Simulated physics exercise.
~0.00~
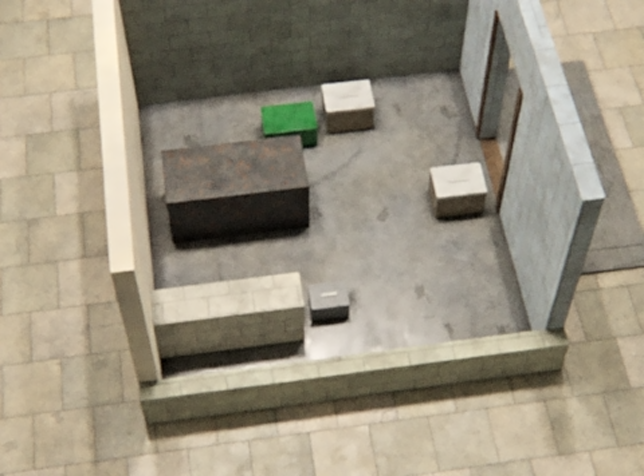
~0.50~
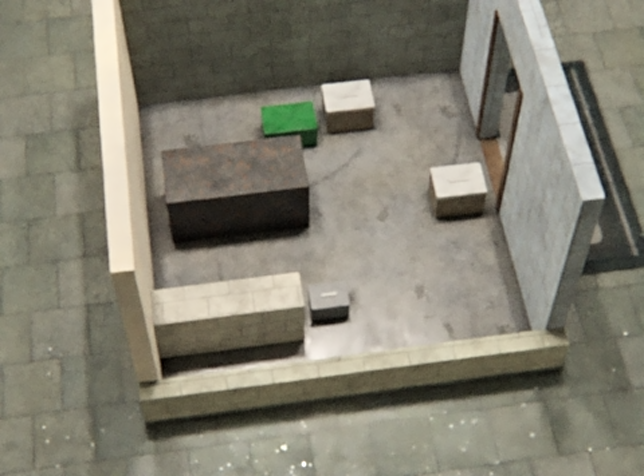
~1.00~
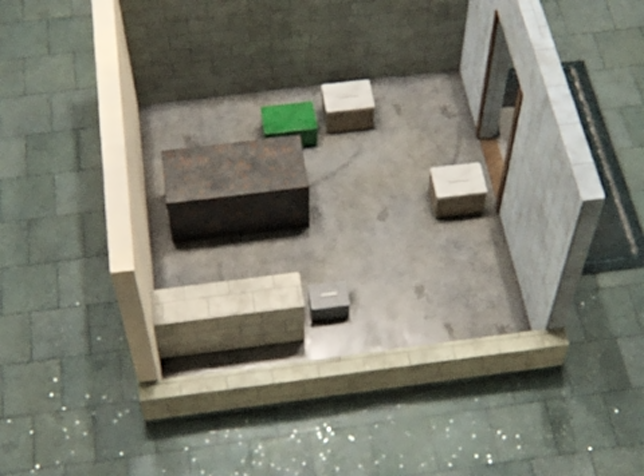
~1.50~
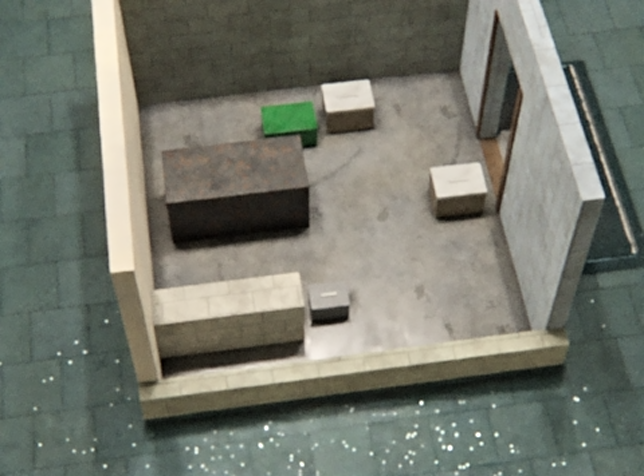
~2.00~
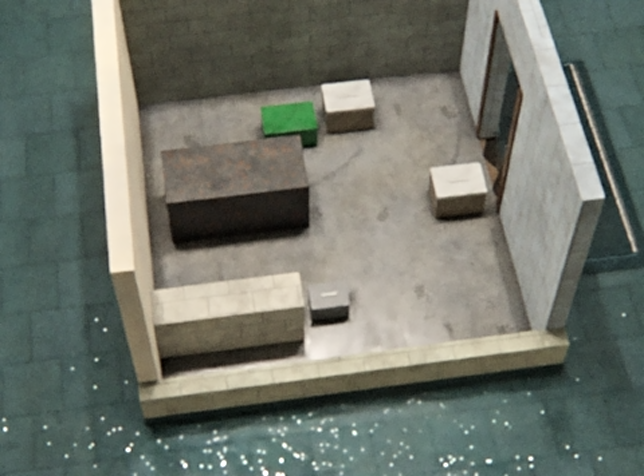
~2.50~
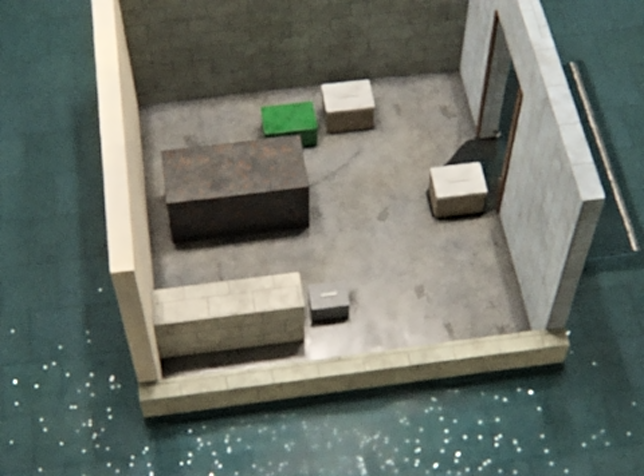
In a small roofless store, the green crate, pale boxes and large dark block stayed still while dark water rose over the paving outside, then a little crept in through the doorway on the right.
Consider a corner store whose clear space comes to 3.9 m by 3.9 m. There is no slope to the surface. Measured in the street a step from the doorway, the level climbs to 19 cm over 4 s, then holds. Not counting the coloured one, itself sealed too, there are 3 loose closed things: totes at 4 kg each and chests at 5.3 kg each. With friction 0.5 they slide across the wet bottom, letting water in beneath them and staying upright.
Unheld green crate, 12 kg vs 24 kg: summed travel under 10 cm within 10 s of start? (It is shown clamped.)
Heavier only.
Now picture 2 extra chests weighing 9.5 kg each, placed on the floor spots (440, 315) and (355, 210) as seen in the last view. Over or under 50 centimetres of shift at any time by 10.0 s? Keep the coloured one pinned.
Note, in sequence: Not exceeded, exceeded.
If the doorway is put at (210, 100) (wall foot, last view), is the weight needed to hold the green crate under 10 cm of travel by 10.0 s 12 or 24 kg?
The answer is that neither mass suffices.
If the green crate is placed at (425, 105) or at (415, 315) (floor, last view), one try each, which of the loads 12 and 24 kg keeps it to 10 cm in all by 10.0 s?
Try by try, any option works; any option works.
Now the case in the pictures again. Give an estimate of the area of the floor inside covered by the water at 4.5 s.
About 6.0 m2 is covered.
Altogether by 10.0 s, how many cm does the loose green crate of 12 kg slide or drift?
All together it comes to about 140 cm.
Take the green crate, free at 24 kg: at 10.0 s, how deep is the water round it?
Depth: Approx. 8 cm.
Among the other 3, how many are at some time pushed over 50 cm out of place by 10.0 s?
All told, that gives 3.
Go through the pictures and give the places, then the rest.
The first frame shows the green crate at (289, 117) rests on the ground; water covers 0.0 m2; 0 of 4 have shifted.
The second frame shows the green crate at (289, 117), on the bottom; water covers 0.0 m2; 0 of 4 have shifted.
The third frame shows the green crate at (289, 117) rests on the ground; water covers 0.0 m2; 0 of 4 have shifted.
The fourth frame shows the green crate at (289, 117) rests on the ground; 0.0 m2 under water; 0 of 4 have shifted.
The fifth frame shows the green crate at (289, 117) rests on the ground; 0.0 m2 under water; 0 of 4 have shifted.
The sixth frame shows the green crate at (289, 117), on the bottom; 0.3 m2 under water; 0 of 4 have shifted.
After 3.5 s the green crate would be 0 cm from its start with 12 kg and 0 cm from its start with 24 kg; 0 cm of water round it then.
After 4.5 s the green crate would be 0 cm from its start with 12 kg and 0 cm from its start with 24 kg; 3 cm of water round it then.
After 7.0 s the green crate would be 67 cm from its start with 12 kg and 0 cm from its start with 24 kg; 5 cm of water round it then.
After 10.0 s the green crate would be 131 cm from its start with 12 kg and 0 cm from its start with 24 kg; 8 cm of water round it then.
